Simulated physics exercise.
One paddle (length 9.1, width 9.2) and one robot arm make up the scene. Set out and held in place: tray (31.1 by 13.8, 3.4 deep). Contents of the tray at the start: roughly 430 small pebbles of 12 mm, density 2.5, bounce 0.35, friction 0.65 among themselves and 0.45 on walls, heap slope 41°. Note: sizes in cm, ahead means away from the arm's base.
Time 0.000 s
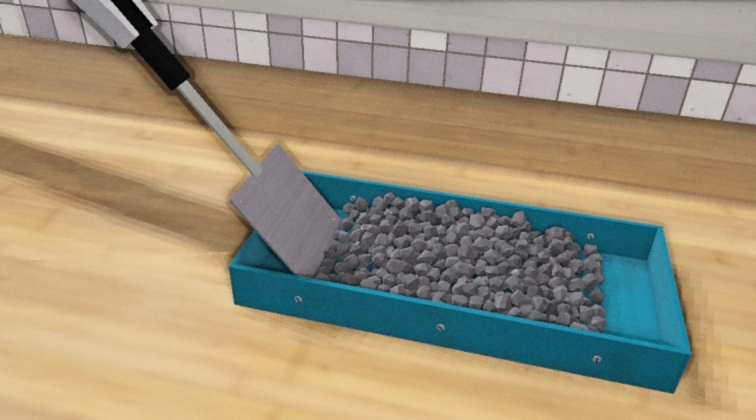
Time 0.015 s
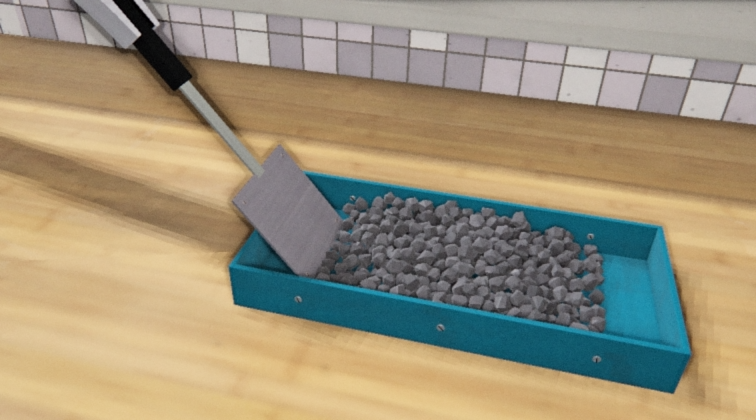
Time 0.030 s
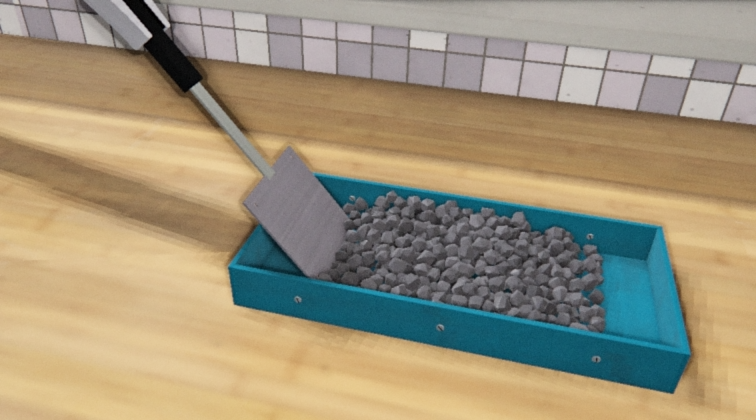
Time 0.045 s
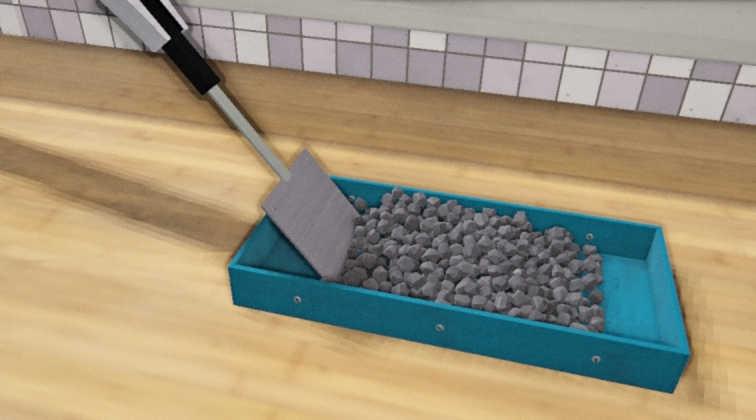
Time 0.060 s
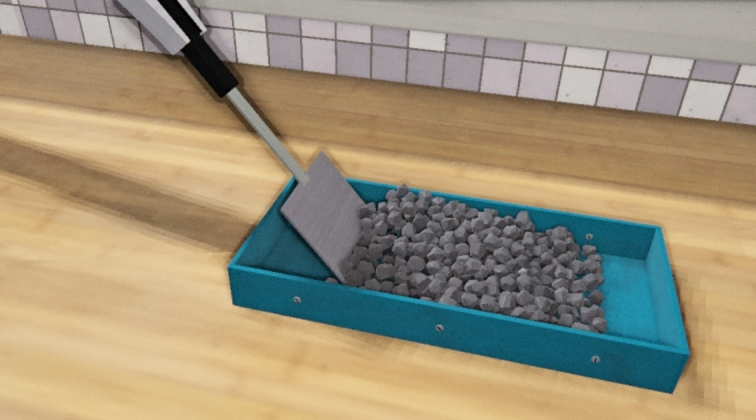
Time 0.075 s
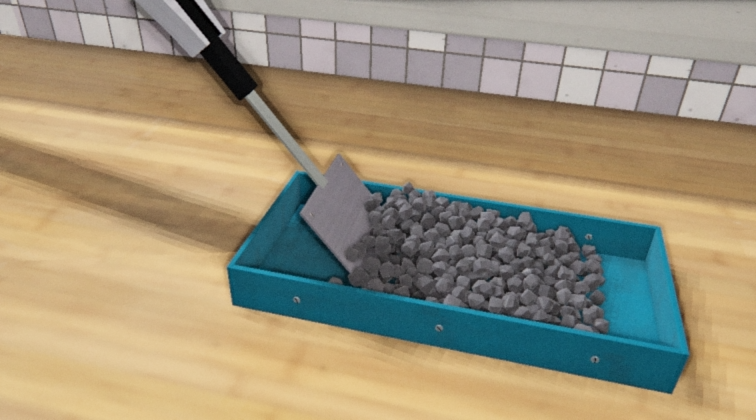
A robot arm, silver and black, reaches in from the upper left, seen from a raised angle over a light wooden counter backed by pale purple and white tiles. It holds a flat grey paddle tilted inside the left end of a long blue tray of small grey pebbles. The paddle slides slowly a short way right, pushing the nearest pebbles together, while tray and camera stay still.
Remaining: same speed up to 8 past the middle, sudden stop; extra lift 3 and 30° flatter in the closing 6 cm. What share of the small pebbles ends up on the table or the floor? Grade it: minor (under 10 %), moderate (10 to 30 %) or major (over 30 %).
Moderate, 10 to 30 %.
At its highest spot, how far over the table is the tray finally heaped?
Roughly 5.5 centimetres.
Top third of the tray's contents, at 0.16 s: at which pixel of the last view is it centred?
The middle lies somewhere about (493, 236).
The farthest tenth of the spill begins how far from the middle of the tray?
35 cm.
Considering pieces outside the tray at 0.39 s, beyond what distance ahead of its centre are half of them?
I'd say some 22 centimetres.
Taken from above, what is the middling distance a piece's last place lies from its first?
The value is roughly 8 cm.
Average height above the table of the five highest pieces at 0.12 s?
About 7 cm.
By 0.12 s, sloping 51°, highest piece 8 above the table; 427 in the tray, 2 on the blade or in flight.
By 0.16 s, sloping 42°, highest piece 8 above the table; 425 in the tray, 2 on the table or floor, 2 on the blade or in flight.
By 0.39 s, sloping 21°, highest piece 6 above the table; 360 in the tray, 60 on the table or floor, 9 on the blade or in flight.
By 1.44 s, sloping 21°, highest piece 5 above the table; 356 in the tray, 73 on the table or floor.
Final count, 356 in the tray, 73 on the table or floor. That is 17 % on the table or floor.
